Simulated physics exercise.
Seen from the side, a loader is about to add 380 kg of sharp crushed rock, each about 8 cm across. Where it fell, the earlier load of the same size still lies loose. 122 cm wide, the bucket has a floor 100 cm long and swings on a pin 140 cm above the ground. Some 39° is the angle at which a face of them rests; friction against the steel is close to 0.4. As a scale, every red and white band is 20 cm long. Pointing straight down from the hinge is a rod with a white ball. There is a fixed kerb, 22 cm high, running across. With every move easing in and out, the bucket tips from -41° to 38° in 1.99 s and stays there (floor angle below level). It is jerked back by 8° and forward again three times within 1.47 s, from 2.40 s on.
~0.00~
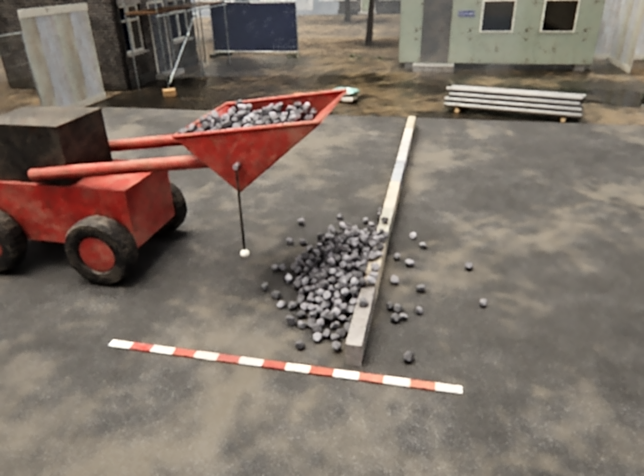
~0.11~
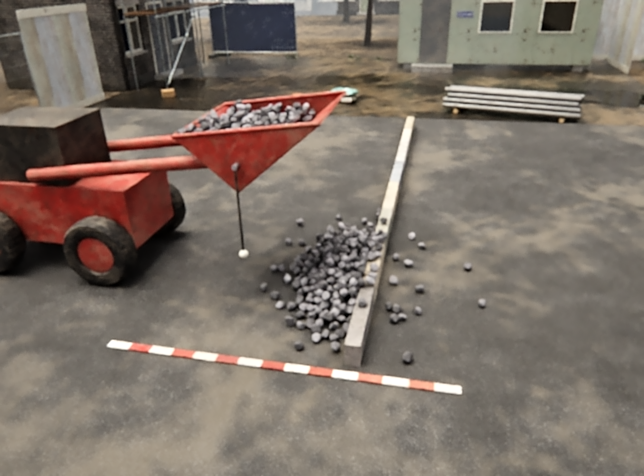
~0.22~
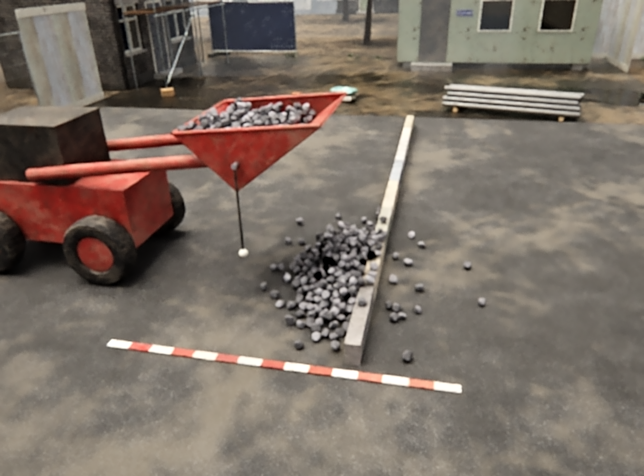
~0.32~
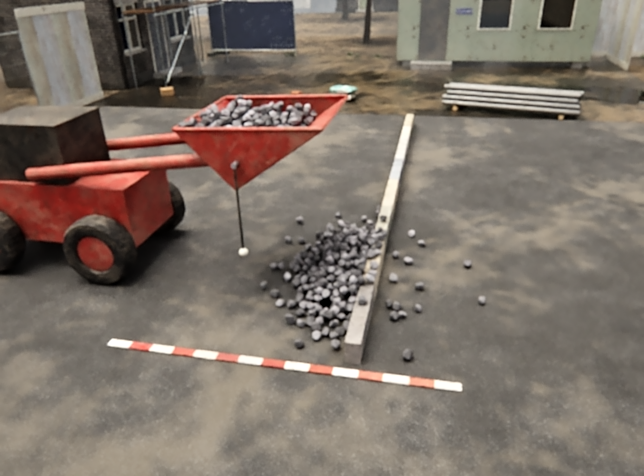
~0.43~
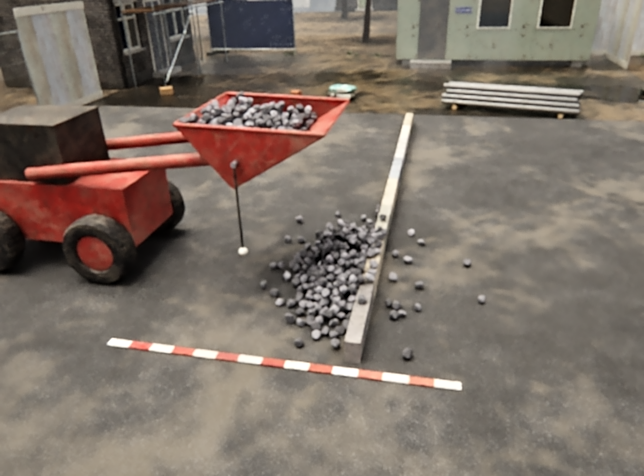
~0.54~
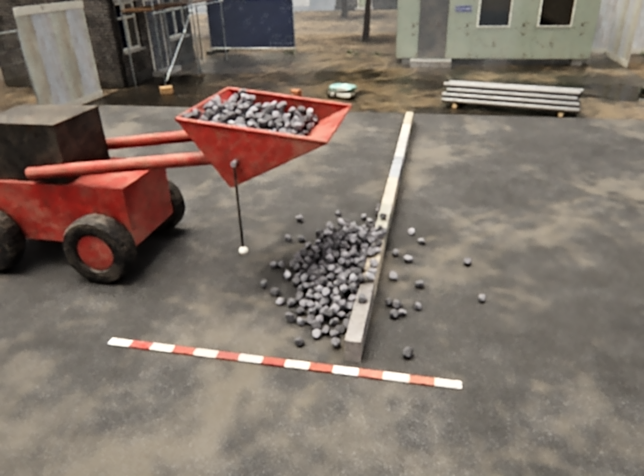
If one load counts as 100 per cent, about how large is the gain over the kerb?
Around 32 per cent.
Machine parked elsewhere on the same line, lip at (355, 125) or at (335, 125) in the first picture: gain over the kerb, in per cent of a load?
Roughly 85 per cent, then 50 per cent.
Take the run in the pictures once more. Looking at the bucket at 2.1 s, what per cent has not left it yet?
Reading: Near 45 % of the load.
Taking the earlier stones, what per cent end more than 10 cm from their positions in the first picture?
Close to 10 in a hundred of them.
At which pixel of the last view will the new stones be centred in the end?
(354, 260).
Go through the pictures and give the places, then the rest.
The first frame shows lip at (320, 122), floor tilted -41°, highest stones at (288, 111). The earlier load is highest near (351, 248), 35 cm above ground level, 97 % on this side of the kerb, 3 % over the kerb.
The second frame shows lip at (320, 124), floor tilted -40°, highest stones at (280, 111); the stones move at 0.1 m/s on average.
In the third frame, the bucket is at -38°, its lip at (321, 126); the top of the load is at (256, 110); the stones move at 0.1 m/s on average.
The fourth frame shows lip at (323, 130), floor tilted -35°, highest stones at (235, 109); the stones move at 0.1 m/s on average.
In the fifth frame, the bucket is at -31°, its lip at (325, 135); the top of the load is at (234, 105); the stones move at 0.2 m/s on average.
The sixth frame shows lip at (327, 142), floor tilted -27°, highest stones at (236, 102); the stones move at 0.2 m/s on average.
After 1.5 s the floor is at 26°; in per cent of one load, 100 in the bucket, 97 on this side of the kerb, 3 over the kerb; the foremost stones are at (429, 286).
After 2.1 s the floor is at 38°; in per cent of one load, 45 in the bucket, 152 on this side of the kerb, 4 over the kerb; the foremost stones are at (429, 286).
After 4.3 s the floor is at 38°; in per cent of one load, 0 in the bucket, 165 on this side of the kerb, 35 over the kerb; the foremost stones are at (474, 278).
After 7.1 s the floor is at 38°; in per cent of one load, 0 in the bucket, 165 on this side of the kerb, 35 over the kerb; the foremost stones are at (474, 278). Net gain over the kerb, 32.
